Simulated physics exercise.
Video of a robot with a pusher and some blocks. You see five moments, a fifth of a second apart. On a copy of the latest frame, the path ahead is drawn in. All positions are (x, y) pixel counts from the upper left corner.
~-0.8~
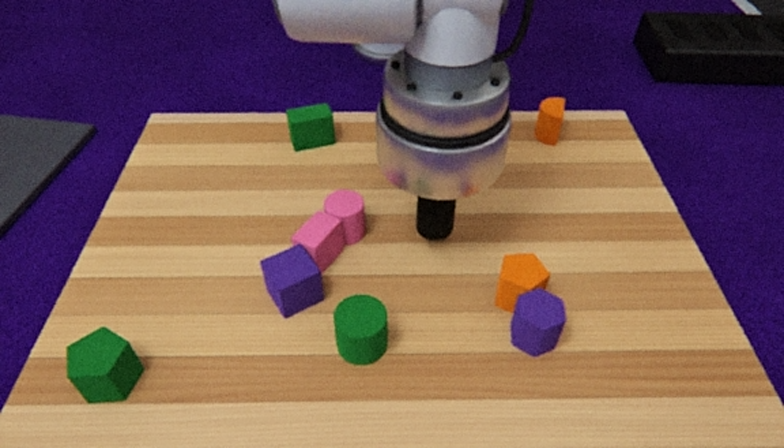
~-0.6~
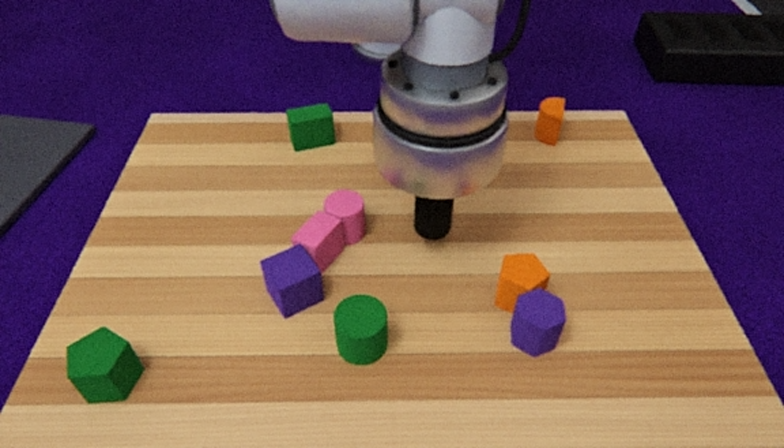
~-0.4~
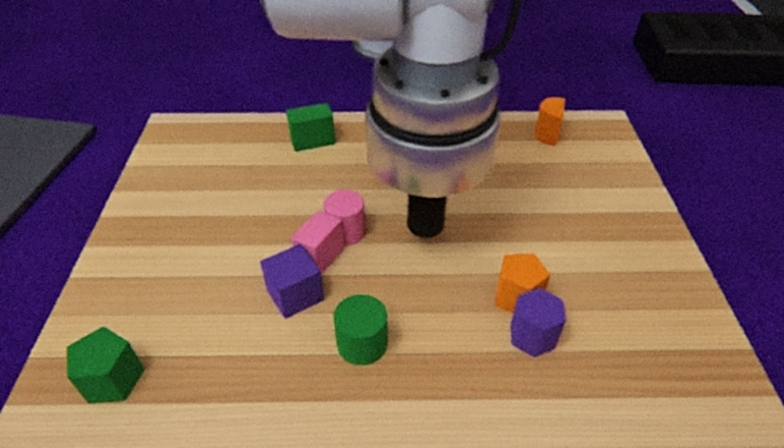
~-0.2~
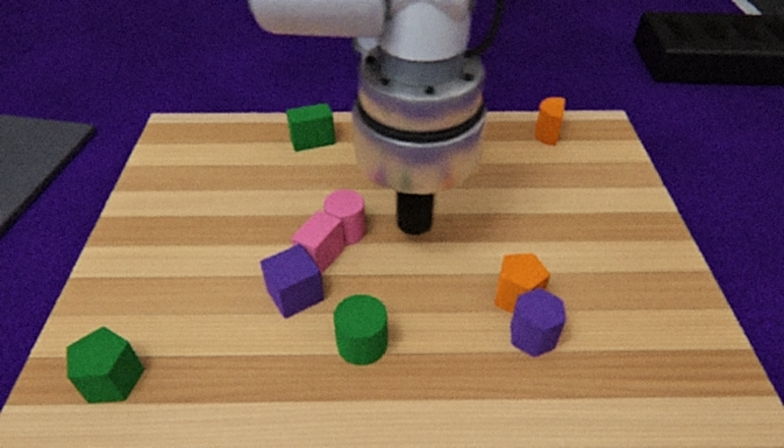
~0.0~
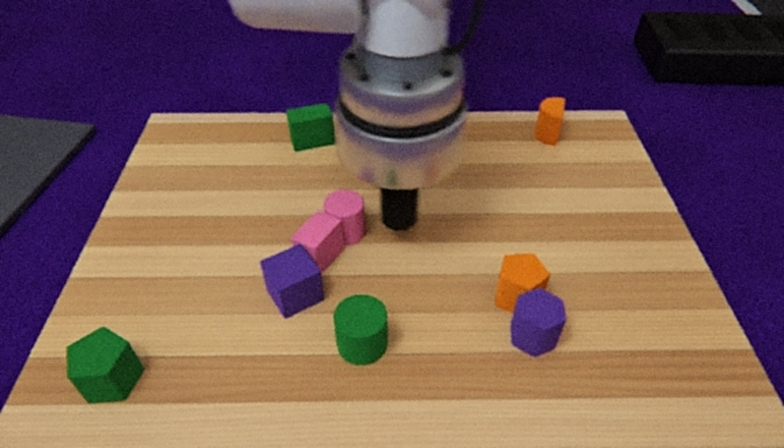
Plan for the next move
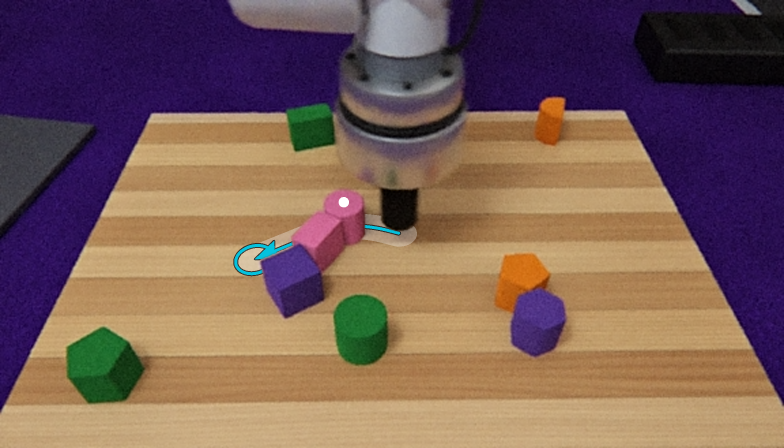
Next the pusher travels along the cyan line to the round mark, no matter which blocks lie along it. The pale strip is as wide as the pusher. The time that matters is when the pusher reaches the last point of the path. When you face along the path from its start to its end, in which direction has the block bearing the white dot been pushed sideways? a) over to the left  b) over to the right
b.
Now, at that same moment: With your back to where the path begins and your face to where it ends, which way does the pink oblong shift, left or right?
That block drifts left.
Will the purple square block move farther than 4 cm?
Short answer: No.
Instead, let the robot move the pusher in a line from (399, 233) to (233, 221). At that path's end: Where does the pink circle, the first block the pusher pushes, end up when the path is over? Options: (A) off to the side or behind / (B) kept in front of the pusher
The one that fits is B, kept in front of the pusher.
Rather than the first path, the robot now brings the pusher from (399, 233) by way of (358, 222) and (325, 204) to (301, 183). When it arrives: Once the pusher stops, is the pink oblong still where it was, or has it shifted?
By the last moment of the path, the pink oblong has shifted.
The drawn path runs from (399, 233) over (351, 226) and (303, 240) to (255, 259); the dot is on the pink circle.
The first path, step by step. One third of the way, pusher at (349, 212); pink oblong at (306, 228), turned 25° anticlockwise; pink circle at (309, 197).
Two thirds of the way, pusher at (300, 225); purple square block at (280, 285); pink oblong at (282, 243), turned 50° anticlockwise; pink circle at (264, 199).
At the end, pusher at (251, 244); purple square block at (282, 292); pink oblong at (262, 255), turned 125° anticlockwise; pink circle at (246, 201).
